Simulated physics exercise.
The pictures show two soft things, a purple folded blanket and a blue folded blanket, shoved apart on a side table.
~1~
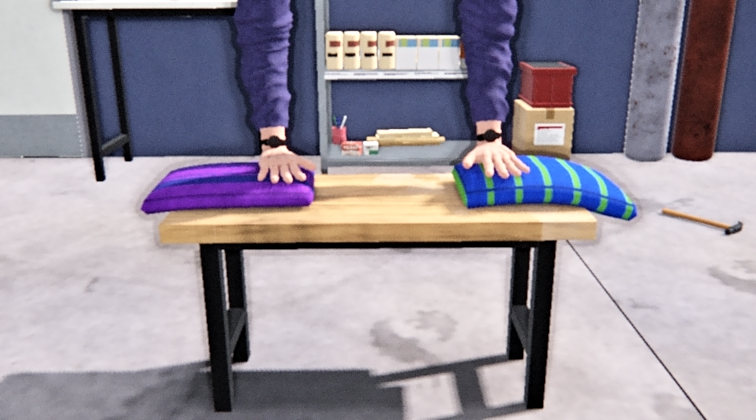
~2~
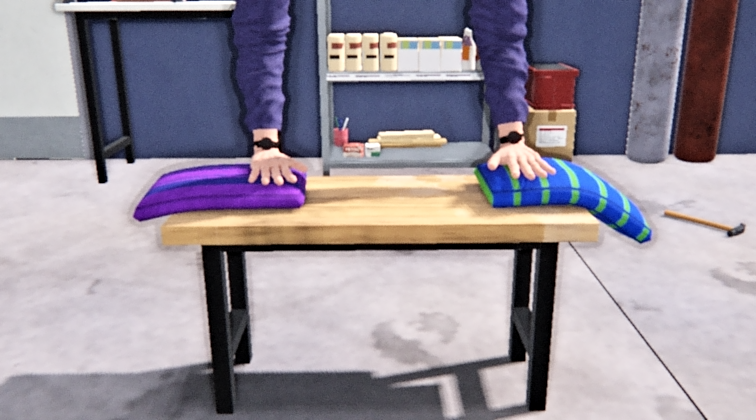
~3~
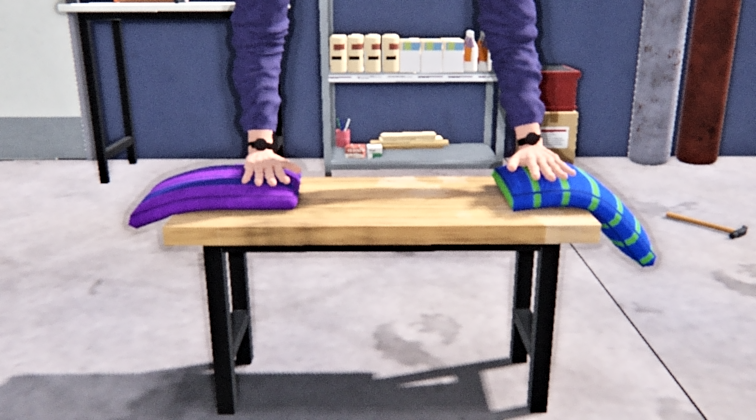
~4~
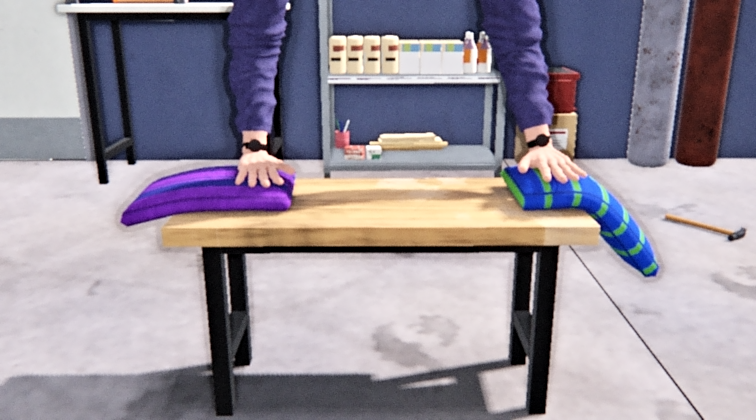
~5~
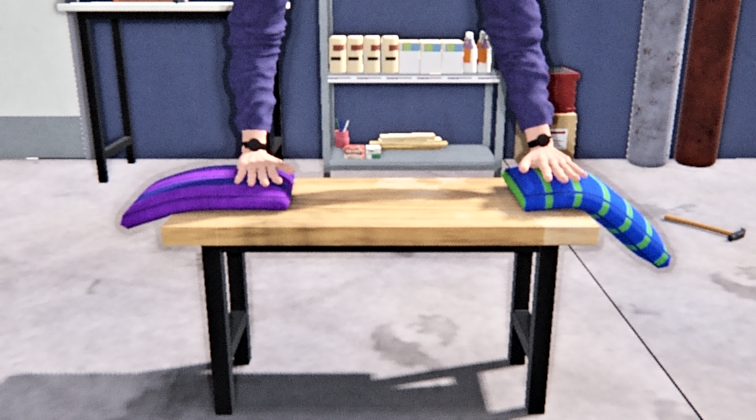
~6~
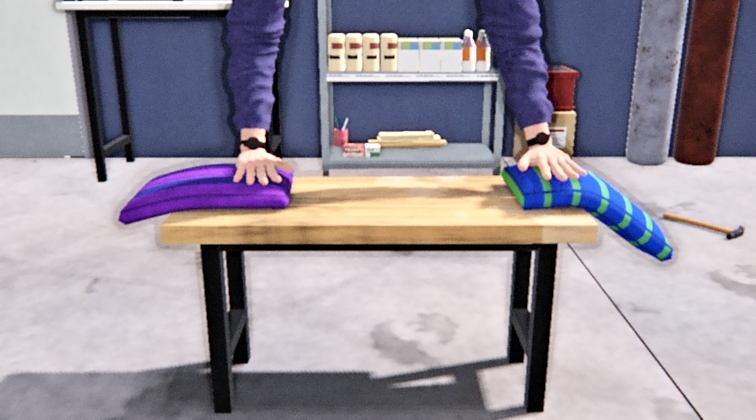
Two hands push a purple blanket and a blue one apart past the table's ends.
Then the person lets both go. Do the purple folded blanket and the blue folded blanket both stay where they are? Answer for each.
Answer for each: Purple folded blanket - yes, it stays; blue folded blanket - no, it falls.
Then, 0.26 s after the last picture, purple folded blanket lying still; blue folded blanket falling near (589, 220).
Then, 0.50 s after the last picture, purple folded blanket lying still; blue folded blanket on the floor near (599, 345).
Then, 0.74 s after the last picture, purple folded blanket lying still; blue folded blanket on the floor near (654, 372).
At rest, purple folded blanket lying still; blue folded blanket on the floor near (658, 371). The purple folded blanket holds its place and the blue folded blanket slumps off the end.
